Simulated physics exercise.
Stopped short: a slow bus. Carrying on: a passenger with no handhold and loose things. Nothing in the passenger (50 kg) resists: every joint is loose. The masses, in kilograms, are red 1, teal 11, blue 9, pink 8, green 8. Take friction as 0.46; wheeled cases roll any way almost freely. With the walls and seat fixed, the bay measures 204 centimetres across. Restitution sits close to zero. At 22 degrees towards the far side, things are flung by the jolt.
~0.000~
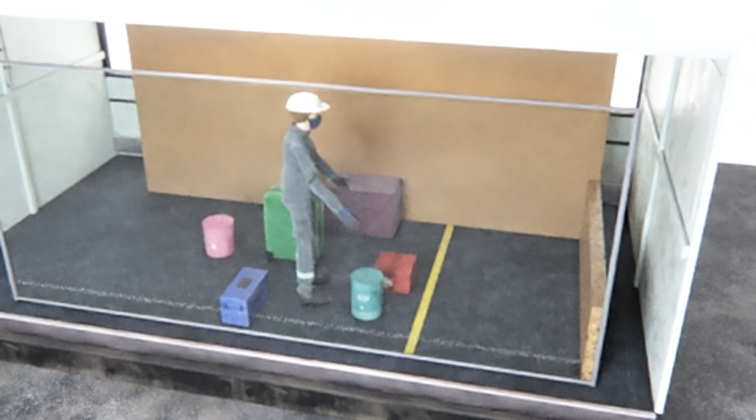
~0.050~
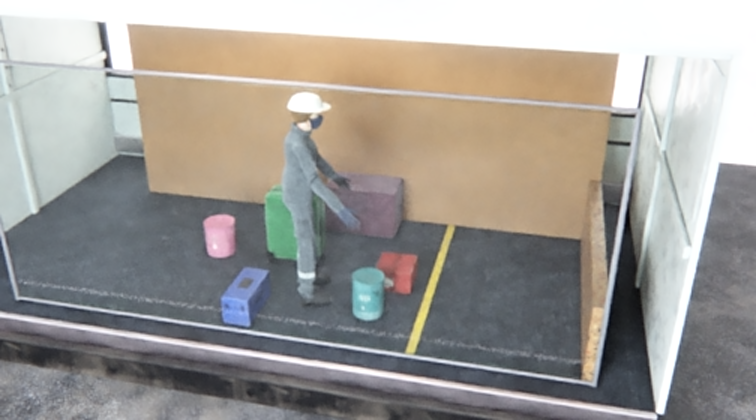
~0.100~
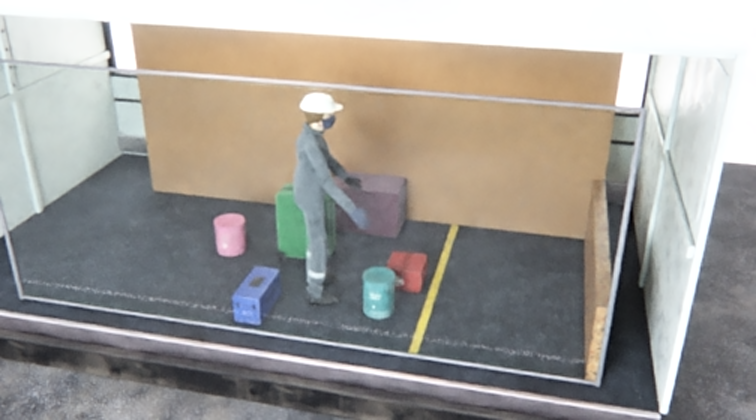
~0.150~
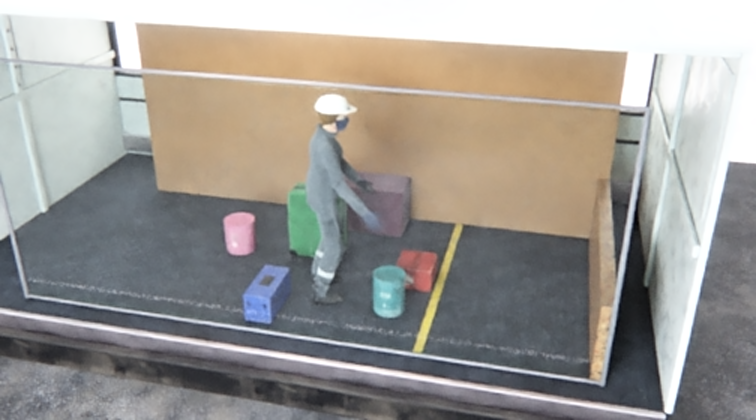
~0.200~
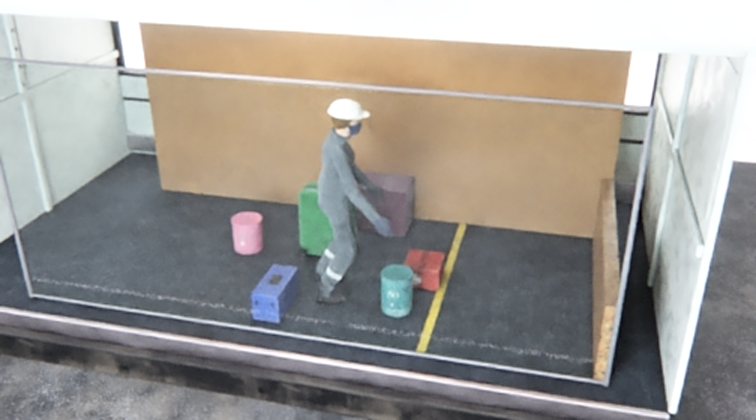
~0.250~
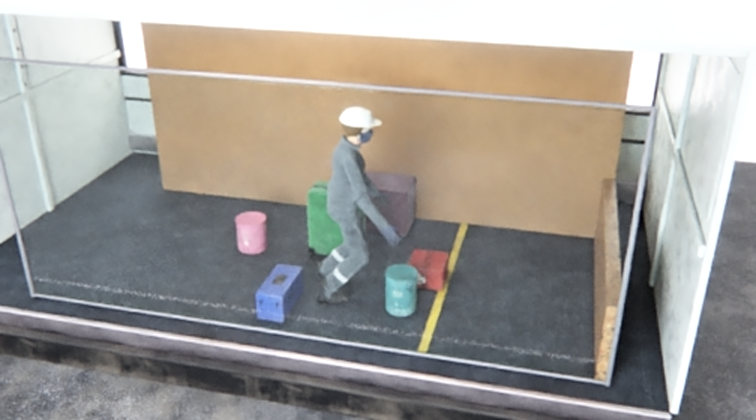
A masked person in grey overalls and white headgear tilting rightward, knees bending, as buckets, boxes and a green case shift slightly right.
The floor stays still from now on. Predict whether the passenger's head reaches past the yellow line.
Prediction: Short of the line.
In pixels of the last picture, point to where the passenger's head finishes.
Around (410, 257).
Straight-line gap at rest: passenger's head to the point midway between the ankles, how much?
Around 70 cm separates them.
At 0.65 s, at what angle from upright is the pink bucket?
0°.
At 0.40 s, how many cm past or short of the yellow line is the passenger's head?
Around 50 cm shy of the mark.
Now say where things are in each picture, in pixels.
In the first frame, passenger's head (301, 122), red carton (395, 273), yellow line (411, 345).
In the second frame, passenger's head (303, 122), red carton (396, 273).
In the third frame, passenger's head (315, 122), red carton (407, 272).
In the fourth frame, passenger's head (328, 123), red carton (416, 271).
In the fifth frame, passenger's head (341, 127), red carton (424, 270).
In the sixth frame, passenger's head (352, 135), red carton (428, 270), yellow line (425, 344). Everything loose set off at about 1.2 m/s.
After 0.40 s the passenger's head is 48 cm short of the yellow line, near (382, 172) in the last picture's view.
After 0.65 s the passenger's head is 16 cm short of the yellow line, near (426, 254) in the last picture's view.
After 1.05 s the passenger's head is 18 cm short of the yellow line, near (426, 246) in the last picture's view; the red carton 10 cm short of the yellow line, tilted 0°.
By 2.5 s, red carton stops short of the yellow line; teal bucket stops short of the yellow line; blue toolbox stops short of the yellow line; pink bucket stops short of the yellow line; passenger's hips stop short of the yellow line; passenger's head stops short of the yellow line.
